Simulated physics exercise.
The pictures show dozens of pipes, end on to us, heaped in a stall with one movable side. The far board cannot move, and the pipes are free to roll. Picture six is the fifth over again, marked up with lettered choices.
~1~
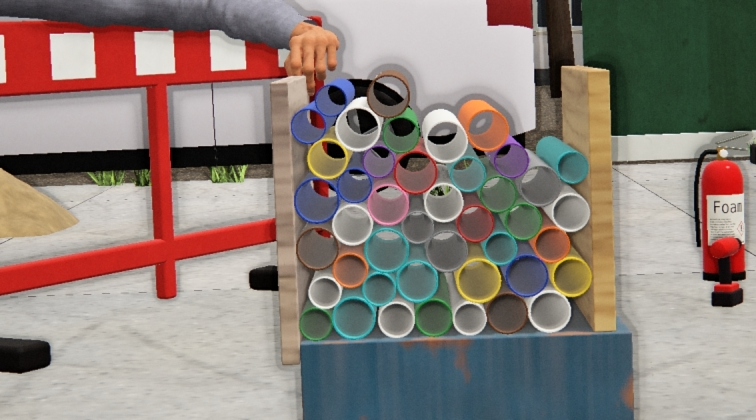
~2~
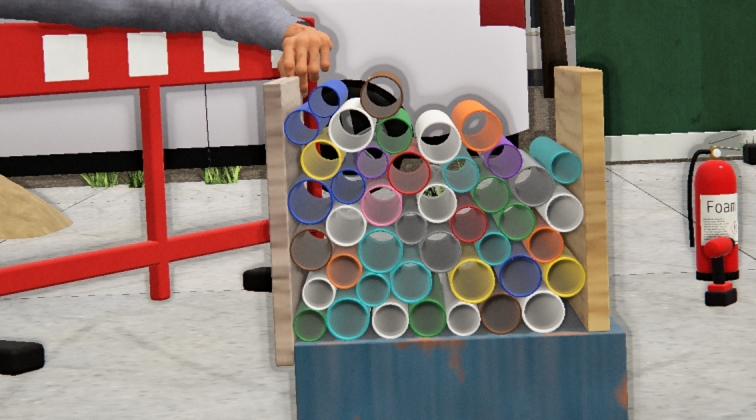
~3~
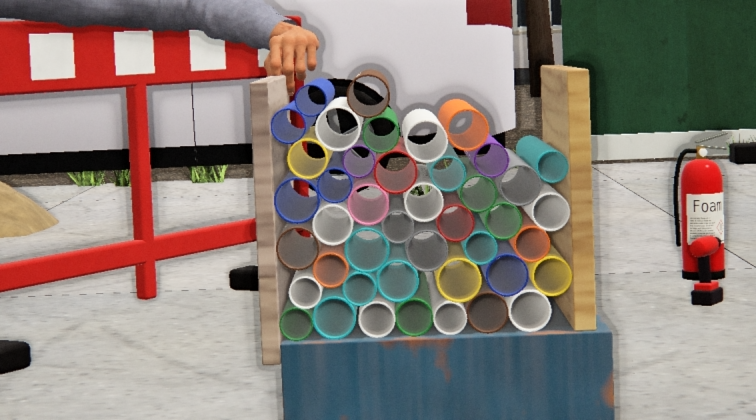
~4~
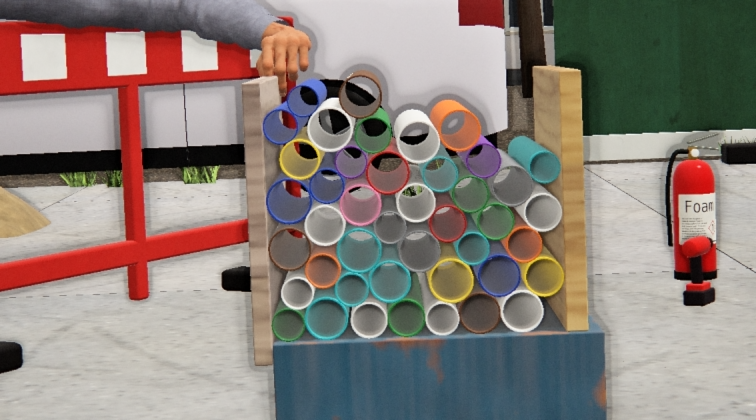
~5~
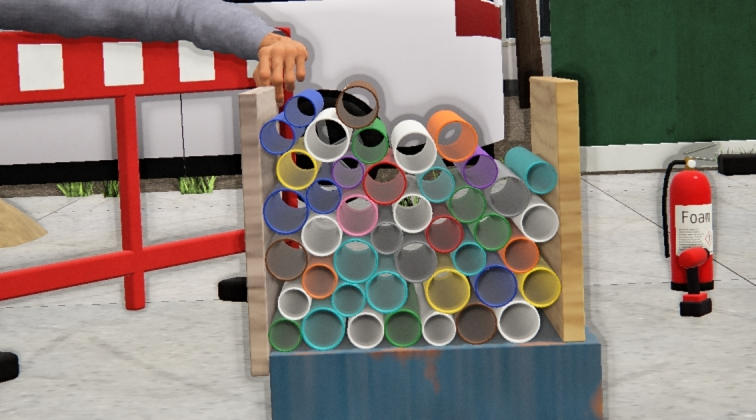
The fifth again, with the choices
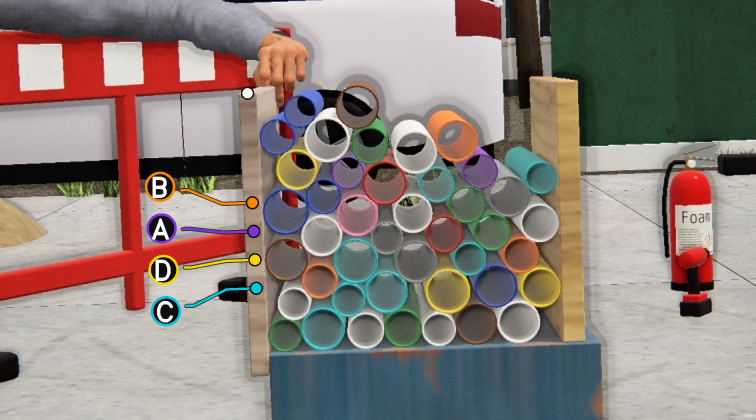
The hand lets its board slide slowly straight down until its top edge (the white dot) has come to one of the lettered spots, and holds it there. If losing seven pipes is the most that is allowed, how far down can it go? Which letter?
Stop at A.
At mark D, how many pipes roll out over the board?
At D the number is nine.
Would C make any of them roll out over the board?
Yes.
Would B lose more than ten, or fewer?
Fewer than ten.
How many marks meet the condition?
Two of them.
On the marked copy, A at (254, 231); B at (253, 203); C at (256, 288); D at (255, 259); the white dot at (248, 93).
With A. Early on, top of the board (260, 155).
Further on, top of the board (263, 227).
At the end, top of the board (263, 230), five out over the board.
As for the rest, B two out over the board; C more than seven out over the board; D more than seven out over the board.
